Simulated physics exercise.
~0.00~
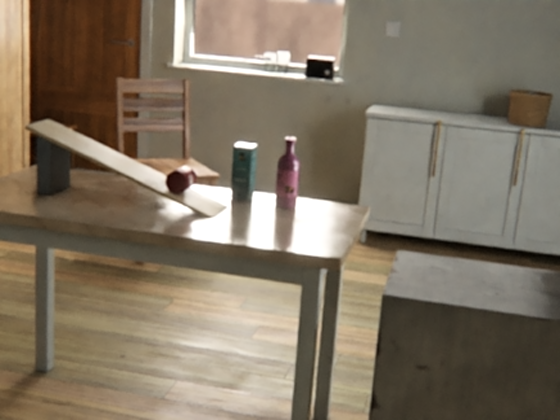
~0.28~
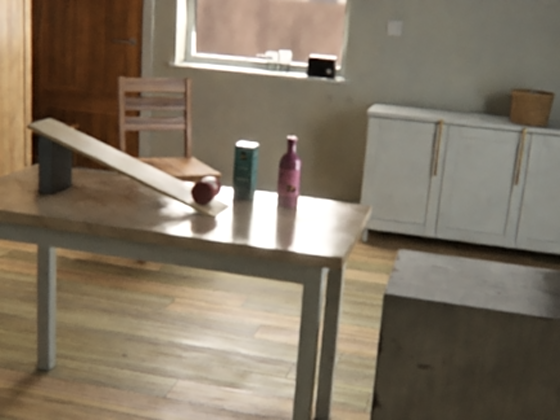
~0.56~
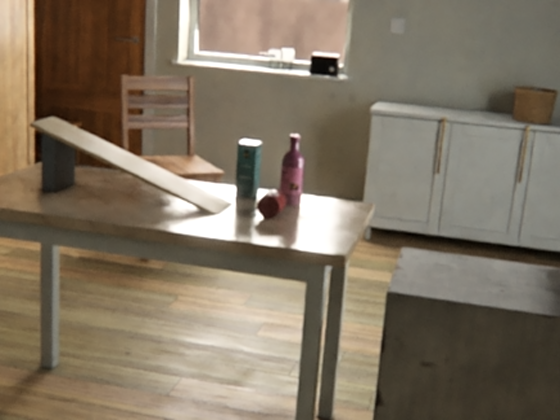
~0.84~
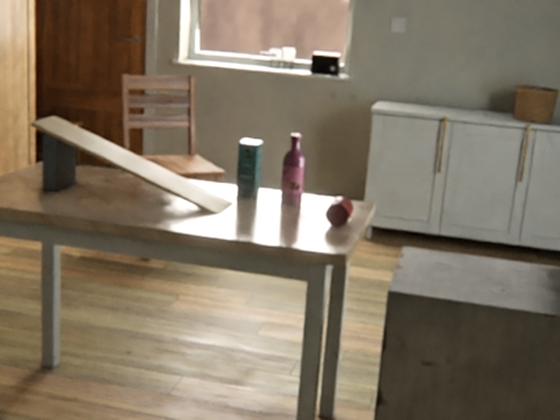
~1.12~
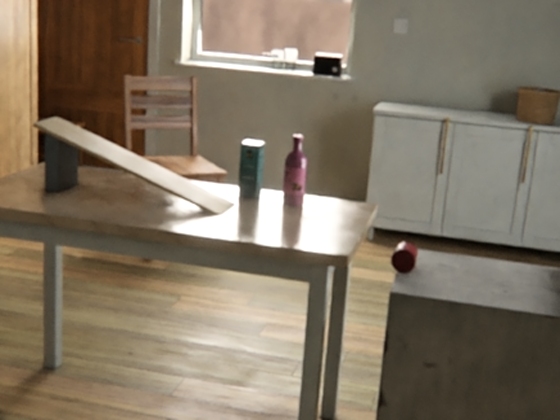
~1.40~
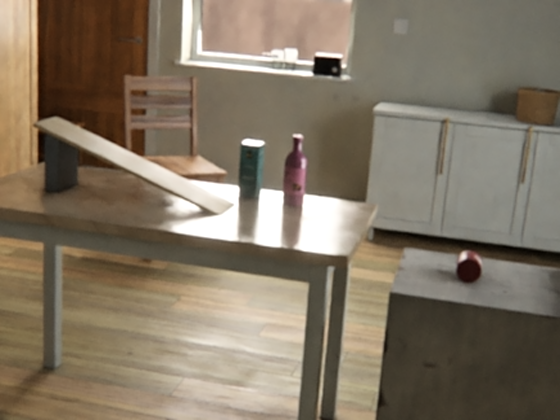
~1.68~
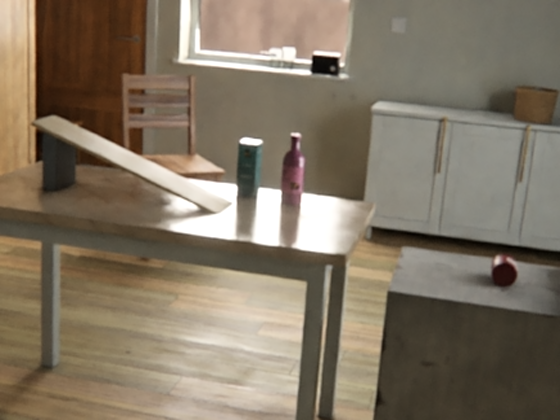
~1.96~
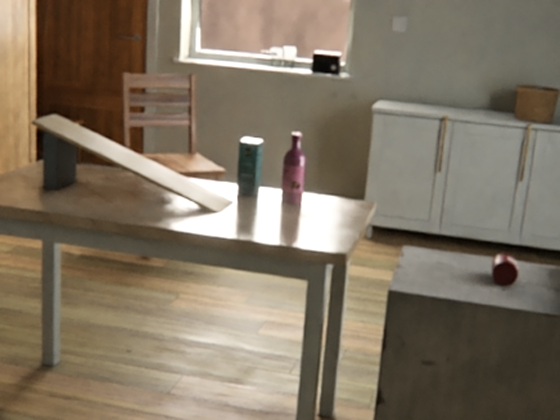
In a room with a wooden floor and a window, a slightly swaying view looks across a pale-topped table toward a white cabinet. A fixed ramp slopes down to the right on the table, with a turquoise carton and a pink bottle standing beyond it, and a lower grey top sits across a gap at the right. A red jar on its side rolls down the ramp and onto the tabletop. It passes in front of the carton and bottle, reaches the right edge and crosses the gap. It lands on the lower top, rolls farther right and comes to rest there, still on its side, while the carton and bottle stay standing.
